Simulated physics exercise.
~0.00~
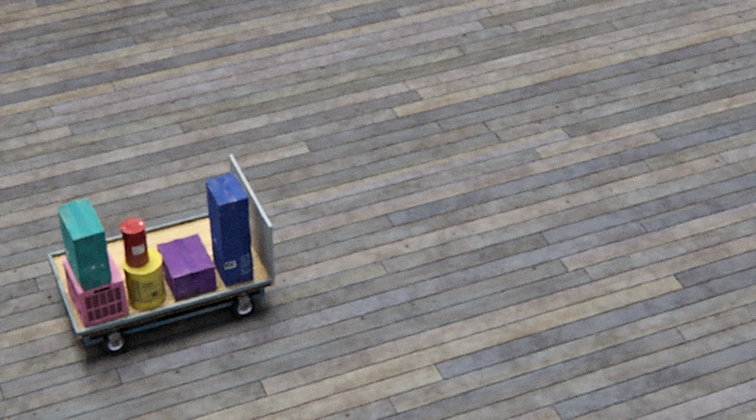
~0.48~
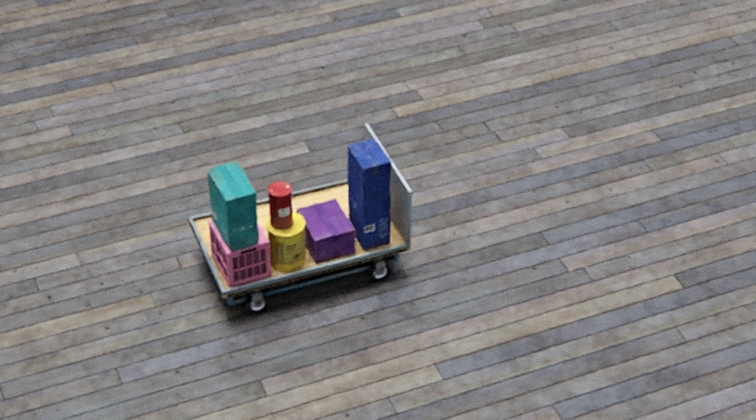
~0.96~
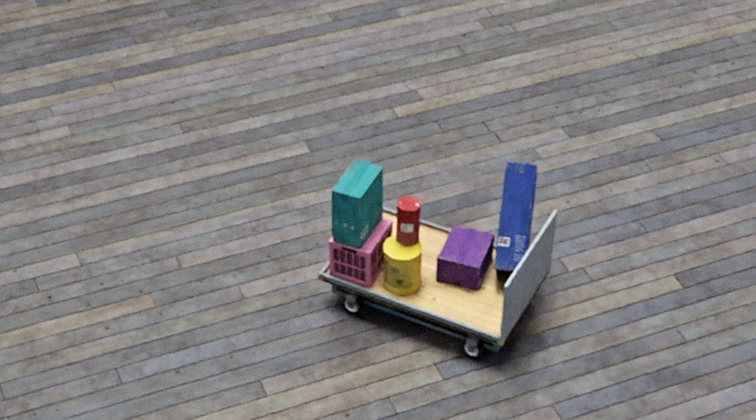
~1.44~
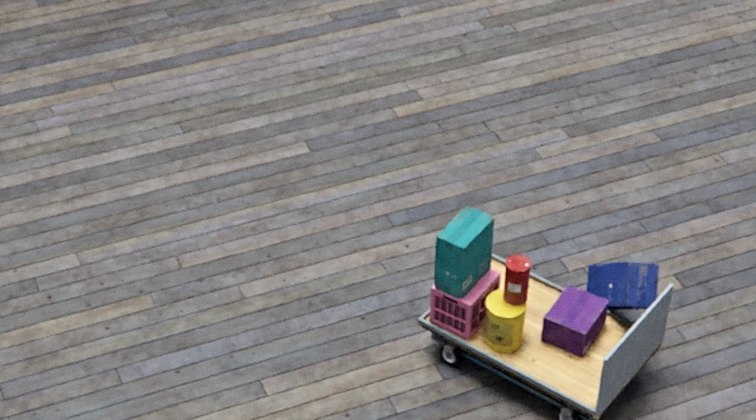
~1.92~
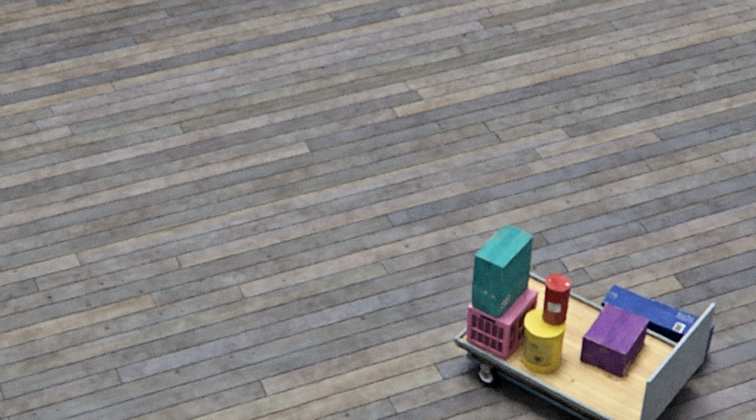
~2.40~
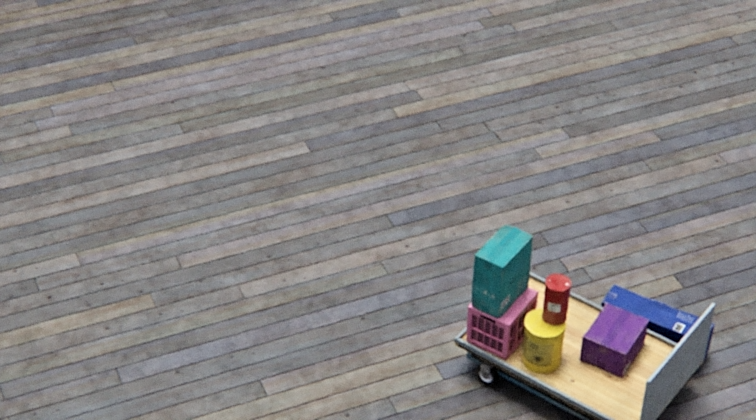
A floor of weathered grey-brown planks is seen from above at an angle. A flat cart with a pale wooden deck and a tall end board carries a turquoise box on a pink crate at the left, a red canister and a yellow pail beside them, a purple box, and a tall blue box near the board. The cart rolls right, then swings toward the lower right. As it turns, the blue box leans and topples off the far side. The cart stops at the lower right, the blue box lying on the floor behind it, the other items still aboard.
